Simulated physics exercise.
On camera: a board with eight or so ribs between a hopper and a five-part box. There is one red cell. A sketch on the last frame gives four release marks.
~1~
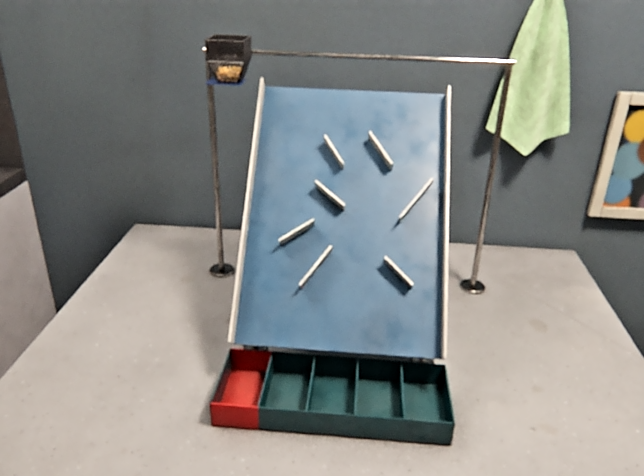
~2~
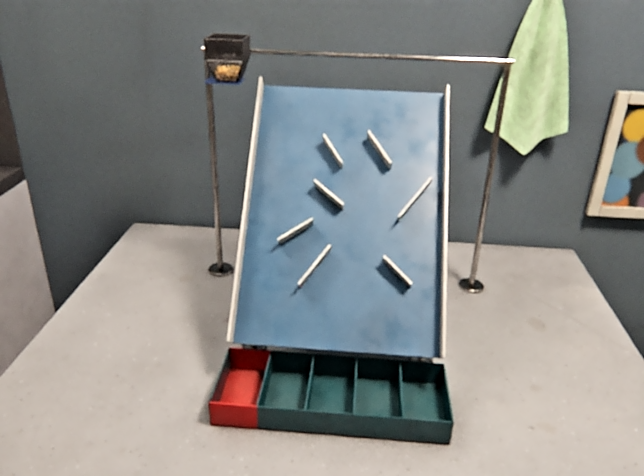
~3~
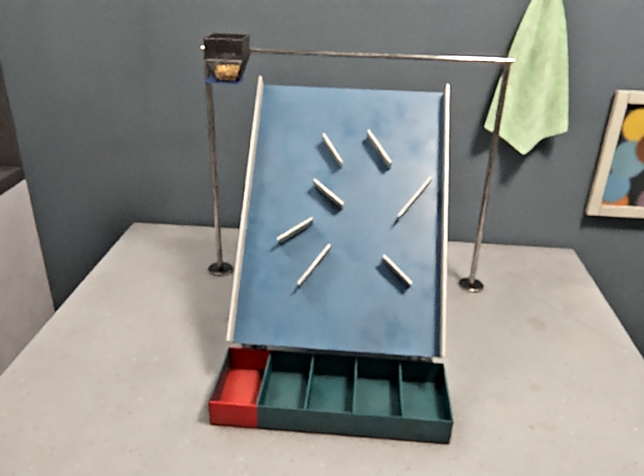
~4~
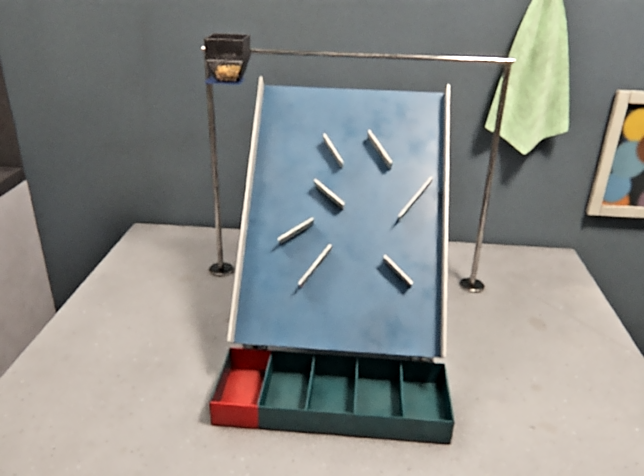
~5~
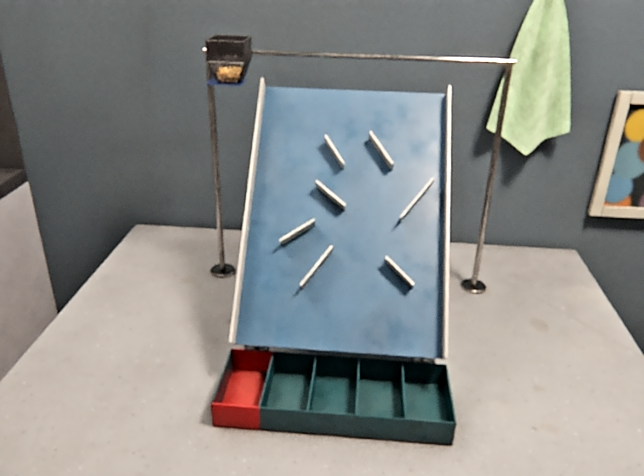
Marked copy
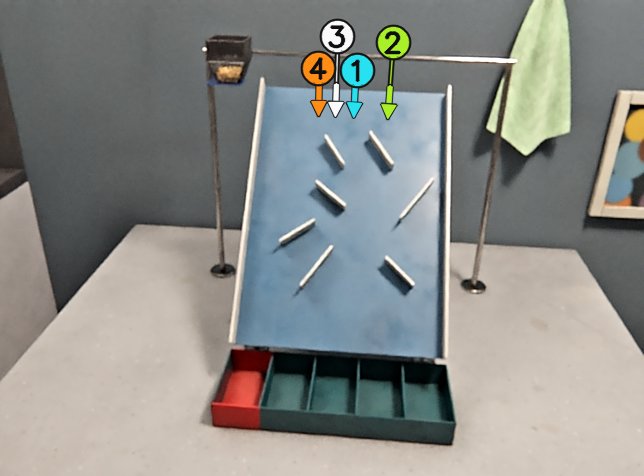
A tilted blue board with pale ribs standing still above a five-part green box with one red cell at left.
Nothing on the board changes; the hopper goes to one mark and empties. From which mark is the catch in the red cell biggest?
The answer is mark 4.
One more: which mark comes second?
3 it is.
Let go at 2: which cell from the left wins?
It is the third one.
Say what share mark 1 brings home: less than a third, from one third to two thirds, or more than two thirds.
It is less than a third.
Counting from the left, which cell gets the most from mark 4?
The first from the left.
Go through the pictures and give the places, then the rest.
The first picture shows hopper at (230, 72), dried chickpeas, door shut.
The second picture shows ribs (324, 134) to (342, 162), (368, 130) to (391, 163), (314, 180) to (343, 204).
The third picture shows ribs (398, 216) to (431, 177), (277, 239) to (312, 218), (298, 284) to (330, 244).
The fourth picture shows ribs (384, 255) to (412, 283).
The fifth picture shows red cell at (236, 415), number 1 of 5 from the left.
On the marked copy, mark 1 meets the board at (353, 112); mark 2 meets the board at (388, 113); mark 3 meets the board at (335, 111); mark 4 meets the board at (318, 110).
For mark 1, none in the red cell, most in other cells, a small part outside the box.
For mark 2, none in the red cell, nearly all in other cells, a stray few outside the box.
For mark 3, about a quarter in the red cell, about two thirds in other cells, a small part outside the box.
For mark 4, about two thirds in the red cell, about a quarter in other cells, a stray few outside the box.
